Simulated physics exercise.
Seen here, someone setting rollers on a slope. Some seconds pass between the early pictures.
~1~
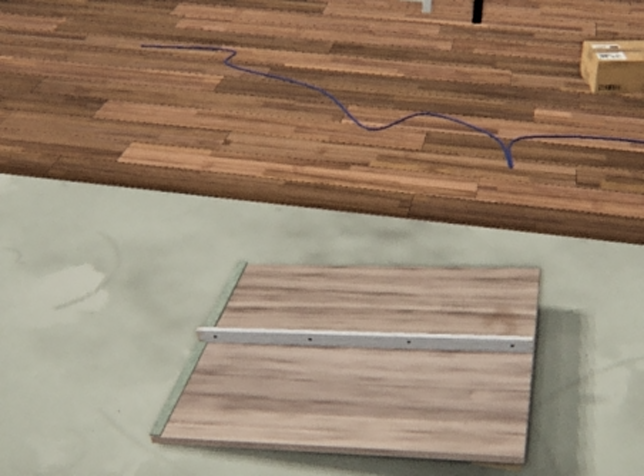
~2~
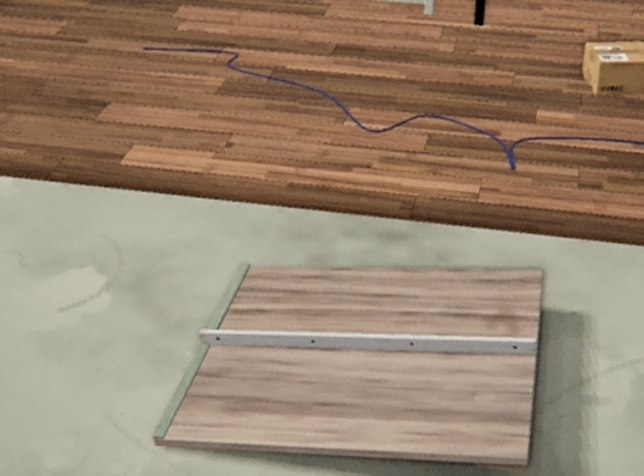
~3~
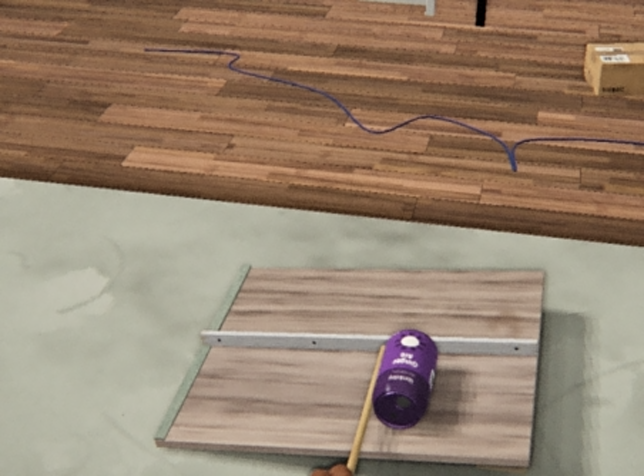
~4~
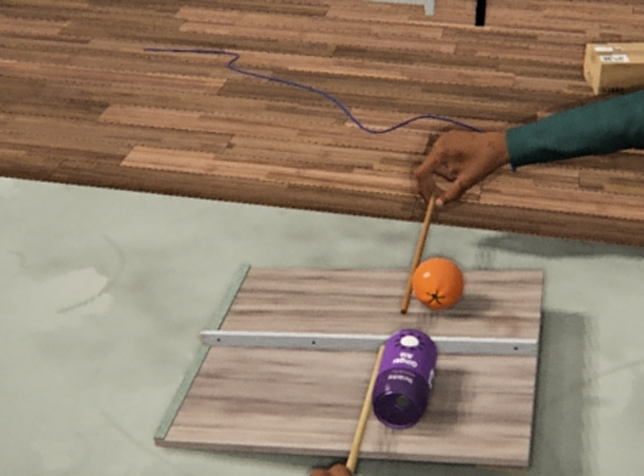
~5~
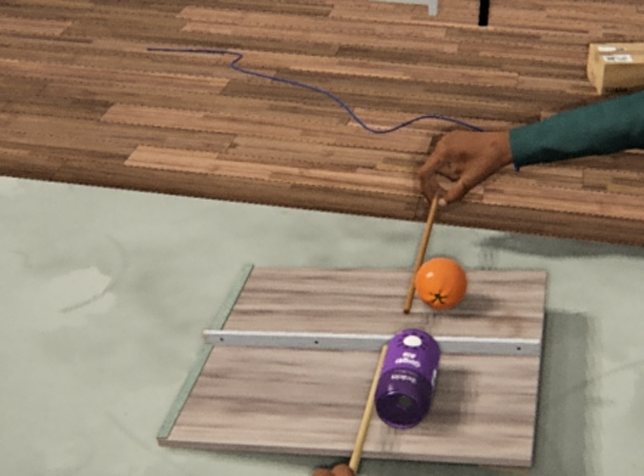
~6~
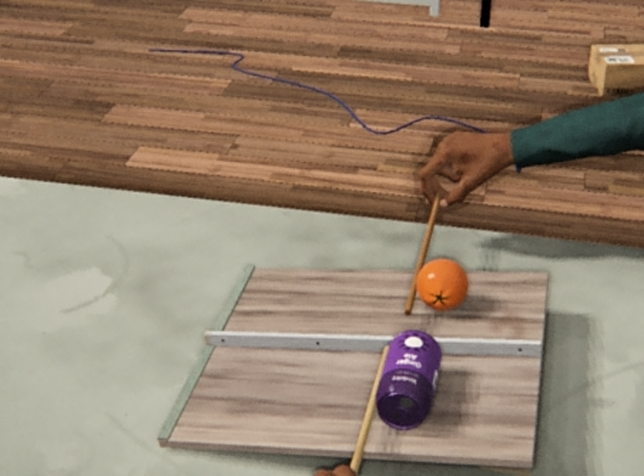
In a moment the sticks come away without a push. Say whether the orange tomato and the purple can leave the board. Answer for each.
As it turns out, the orange tomato goes over the end and the purple can goes over the end.
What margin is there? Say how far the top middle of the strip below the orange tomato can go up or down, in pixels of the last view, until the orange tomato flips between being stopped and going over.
Roughly 4 pixels up.
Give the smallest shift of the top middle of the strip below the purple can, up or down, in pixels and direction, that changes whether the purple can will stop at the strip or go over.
About 8 pixels up.
Then, 0.60 s after the last picture, orange tomato rolling on the board near (351, 284); purple can rolling on the board near (315, 375).
Then, 1.02 s after the last picture, orange tomato off the board near (191, 286); purple can off the board near (143, 373).
Then, 1.36 s after the last picture, orange tomato off the board near (66, 271); purple can off the board.
By the end, the orange tomato rolls off the board; the purple can rolls off the board.
